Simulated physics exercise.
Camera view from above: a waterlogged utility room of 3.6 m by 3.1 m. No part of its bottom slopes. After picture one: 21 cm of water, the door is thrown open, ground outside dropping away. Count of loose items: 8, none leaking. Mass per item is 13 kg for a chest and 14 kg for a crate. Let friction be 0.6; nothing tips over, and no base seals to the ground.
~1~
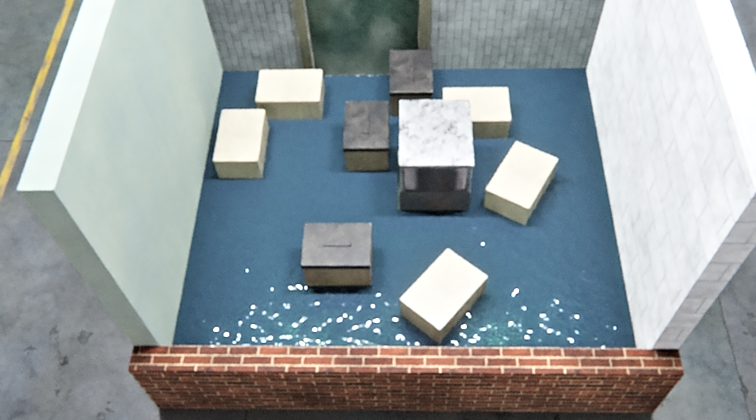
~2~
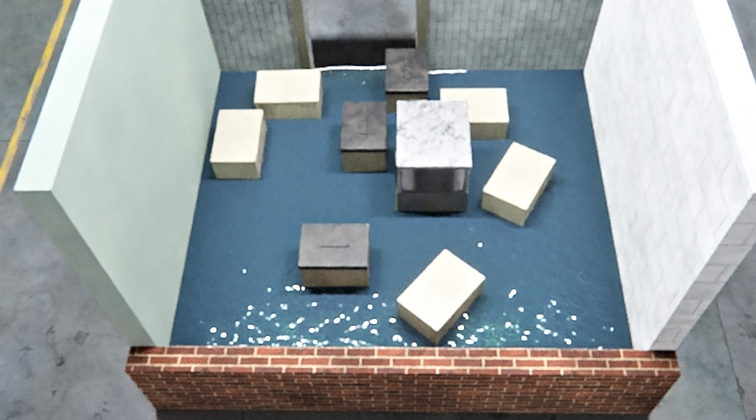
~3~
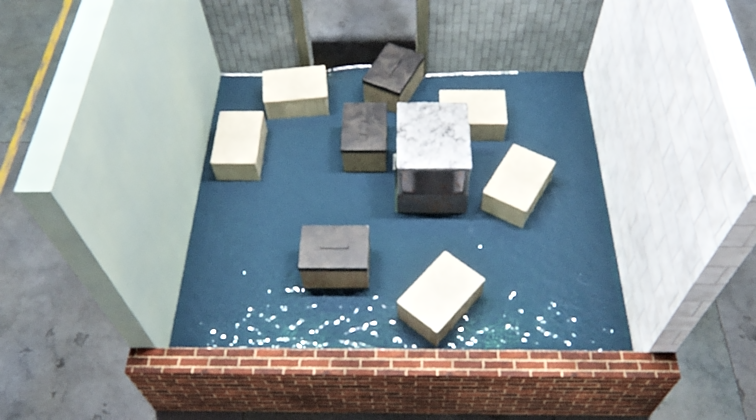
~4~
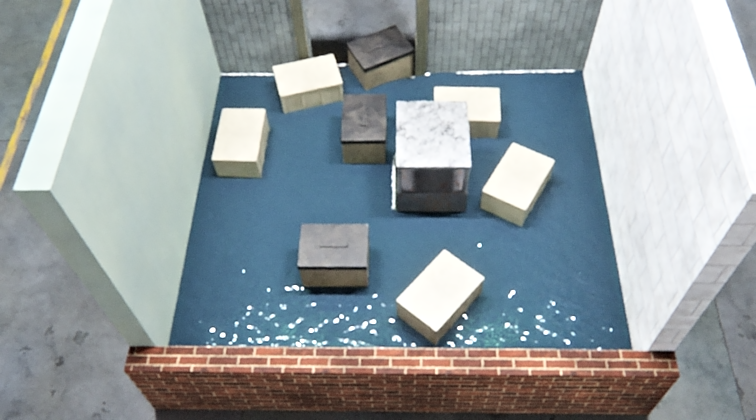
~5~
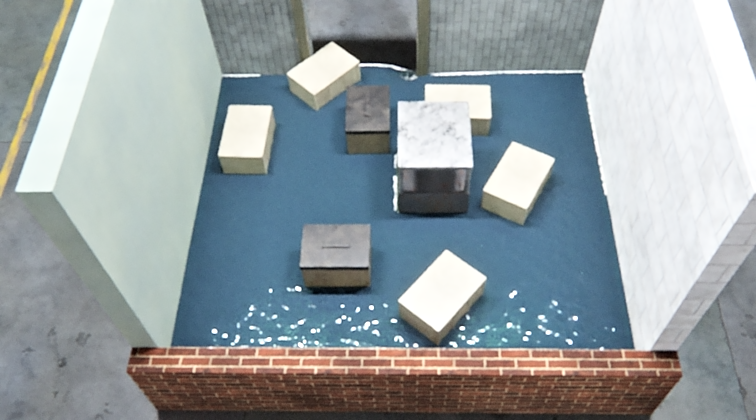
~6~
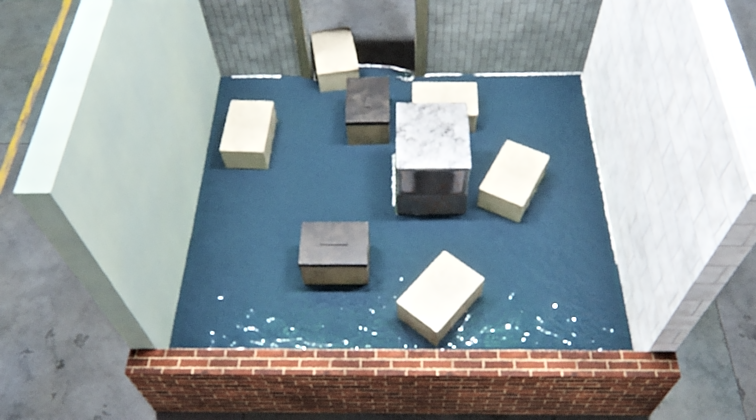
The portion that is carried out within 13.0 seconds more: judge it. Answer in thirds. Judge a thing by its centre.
The share is at least two thirds.
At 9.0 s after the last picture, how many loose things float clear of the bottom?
I get 3.
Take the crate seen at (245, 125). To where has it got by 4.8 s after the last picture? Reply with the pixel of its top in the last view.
Look around (316, 81) in the last view.
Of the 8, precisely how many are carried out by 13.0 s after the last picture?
That comes to 7 in all.
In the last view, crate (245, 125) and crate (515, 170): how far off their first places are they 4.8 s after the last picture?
First one 100 cm, second one 80 cm.
Then, 1.0 s after the last picture 2 of 8 are out; 6 afloat.
Then, 4.8 s after the last picture 4 of 8 are out; 4 afloat.
Then, 9.0 s after the last picture 5 of 8 are out; 3 afloat.
Then, 13.0 s after the last picture 7 of 8 are out; 1 afloat.
